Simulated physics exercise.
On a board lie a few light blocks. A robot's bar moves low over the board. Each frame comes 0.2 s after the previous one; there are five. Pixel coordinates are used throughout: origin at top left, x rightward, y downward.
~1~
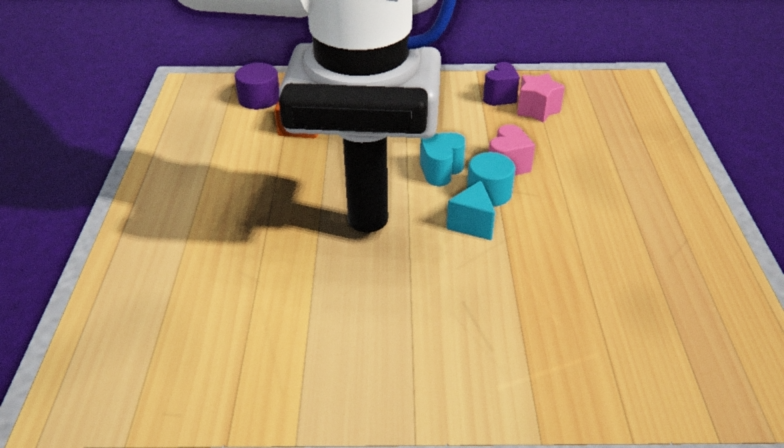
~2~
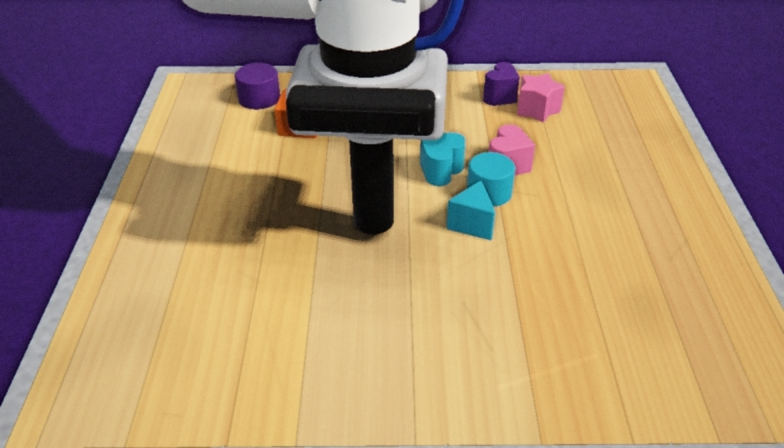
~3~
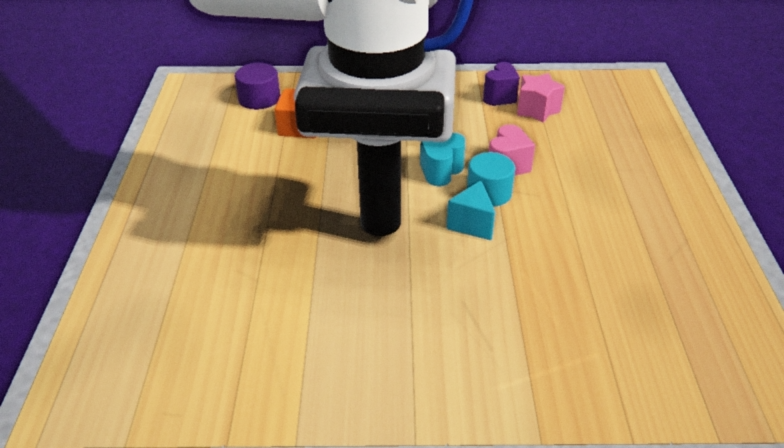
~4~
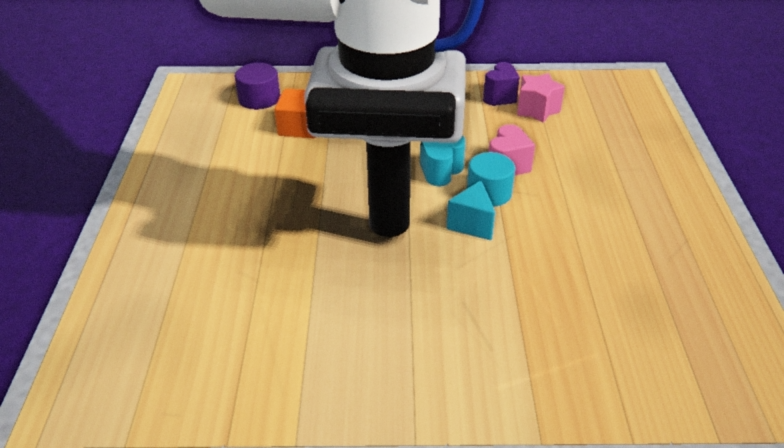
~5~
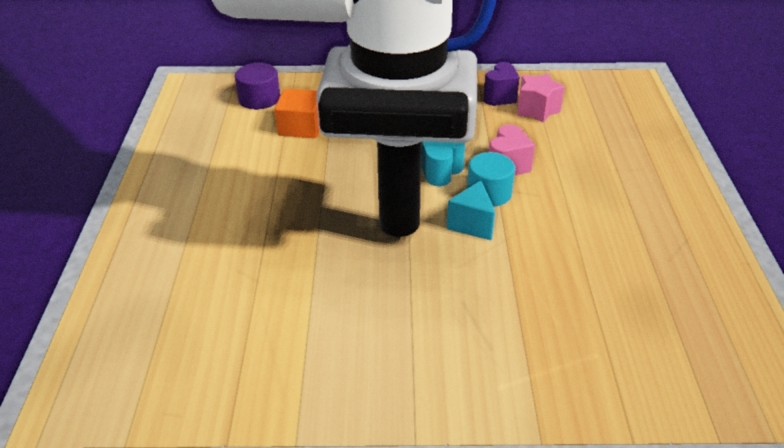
A robot's black bar, upright beneath a white and grey arm, slides slowly a short way to the right, low over a pale wooden board on a purple surface, seen from above at a slant by a still camera. Turquoise heart, round and triangular blocks and a pink heart lie right of the bar, with purple, pink and orange pieces along the far edge. The orange block, mostly hidden at first, comes into view as the arm shifts, while every block stays still.
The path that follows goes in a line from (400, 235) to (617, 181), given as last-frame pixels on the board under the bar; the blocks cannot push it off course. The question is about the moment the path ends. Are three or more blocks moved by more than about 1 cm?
Answer: Yes.
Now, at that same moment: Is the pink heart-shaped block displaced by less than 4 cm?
The answer is yes.
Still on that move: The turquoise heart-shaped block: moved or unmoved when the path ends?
From what I can tell, it will keep its place.
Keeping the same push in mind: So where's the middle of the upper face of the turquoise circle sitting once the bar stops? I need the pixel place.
My prediction: (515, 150).
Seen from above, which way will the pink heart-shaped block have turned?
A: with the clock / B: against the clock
Letter A.
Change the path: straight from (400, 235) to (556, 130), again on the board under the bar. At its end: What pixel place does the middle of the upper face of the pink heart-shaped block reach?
The middle of its top is at (585, 88).
What follows on the original path. One third of the way, bar at (477, 205); turquoise triangular piece at (525, 195), turned 35° clockwise.
Two thirds of the way, bar at (551, 186); turquoise triangular piece at (558, 194); turquoise circle at (515, 150); pink heart-shaped block at (510, 126), turned 35° clockwise.
At the end, bar at (619, 170); turquoise heart-shaped block still; turquoise triangular piece at (558, 193), turned 135° clockwise; turquoise circle at (515, 150); pink heart-shaped block at (510, 126), turned 35° clockwise.
